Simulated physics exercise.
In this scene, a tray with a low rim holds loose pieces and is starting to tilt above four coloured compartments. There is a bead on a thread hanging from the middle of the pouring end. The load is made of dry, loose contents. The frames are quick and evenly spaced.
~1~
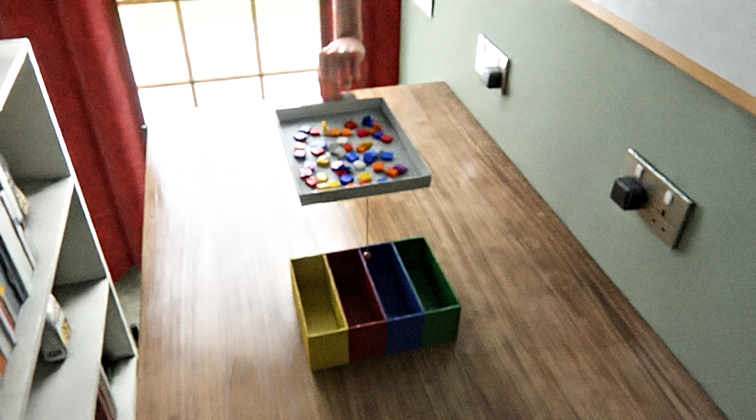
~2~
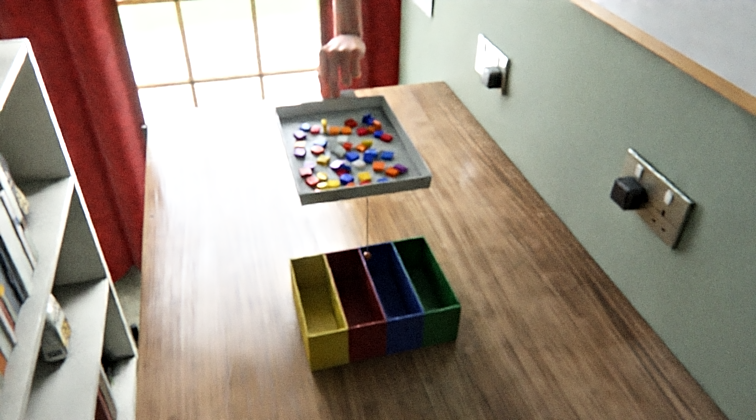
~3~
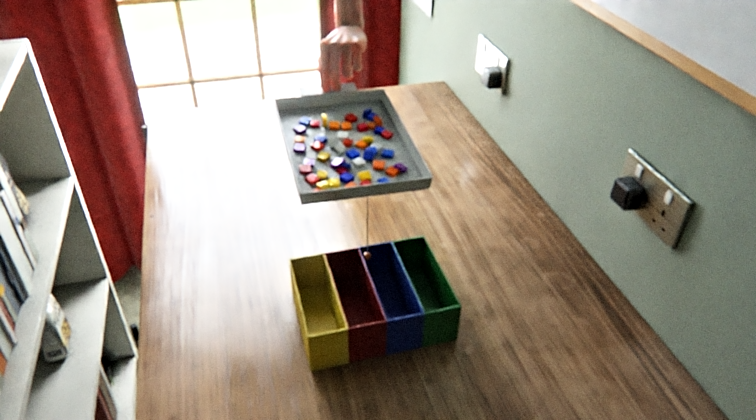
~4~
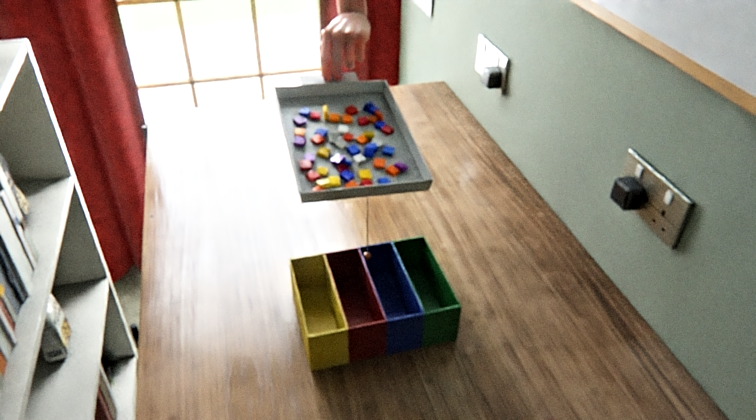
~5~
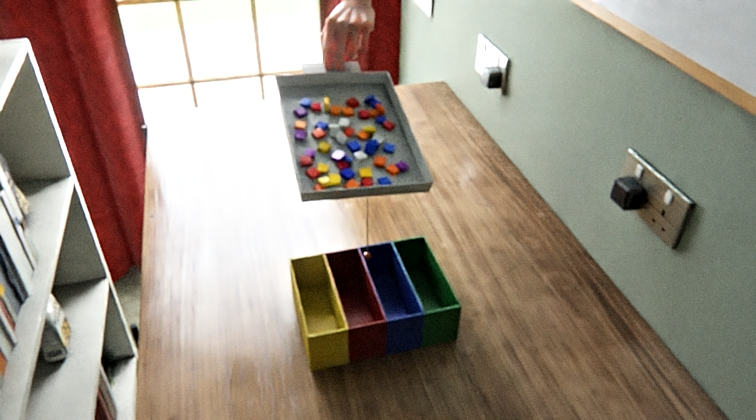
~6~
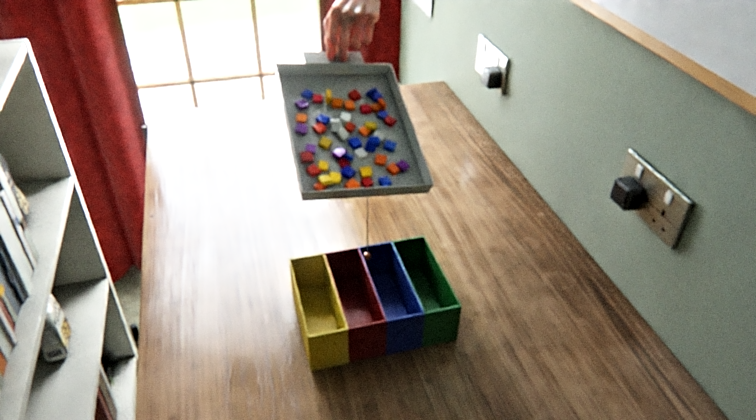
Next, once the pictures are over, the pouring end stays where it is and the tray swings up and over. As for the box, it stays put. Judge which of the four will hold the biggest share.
I would say the green cell.
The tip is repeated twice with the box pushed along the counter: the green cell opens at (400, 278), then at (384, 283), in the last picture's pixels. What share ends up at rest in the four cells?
Estimate: 60 % first, 30 % second.
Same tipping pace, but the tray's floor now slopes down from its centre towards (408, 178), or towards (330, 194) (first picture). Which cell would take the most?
First: The green cell, second: Yellow.
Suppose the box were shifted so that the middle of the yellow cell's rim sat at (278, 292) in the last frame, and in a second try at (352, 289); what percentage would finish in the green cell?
30 %, then 10 %.
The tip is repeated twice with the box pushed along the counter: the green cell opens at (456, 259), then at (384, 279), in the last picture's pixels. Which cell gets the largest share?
First try: The blue cell. Second try: The cell in green.
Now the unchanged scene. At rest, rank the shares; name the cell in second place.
Rank 2: The blue cell.
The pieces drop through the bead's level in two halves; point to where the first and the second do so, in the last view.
Near (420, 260) to start, and near (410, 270) afterwards.
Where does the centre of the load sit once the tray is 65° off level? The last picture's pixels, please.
The middle of the load sits near (390, 169).
Soon after the last picture, tray tipped steeply; all on the tray.
A little later, tray tipped past a quarter turn; most on the tray; a small part in the green cell; a stray few in the blue cell; a small part falling or outside the box.
Later still, tray tipped past a quarter turn; about half in the green cell; about a third in the blue cell; a small part in the red cell; a small part falling or outside the box.
At rest, tray tipped past a quarter turn; about half in the green cell; about a third in the blue cell; a small part in the red cell; none in the yellow cell; a small part outside the box.
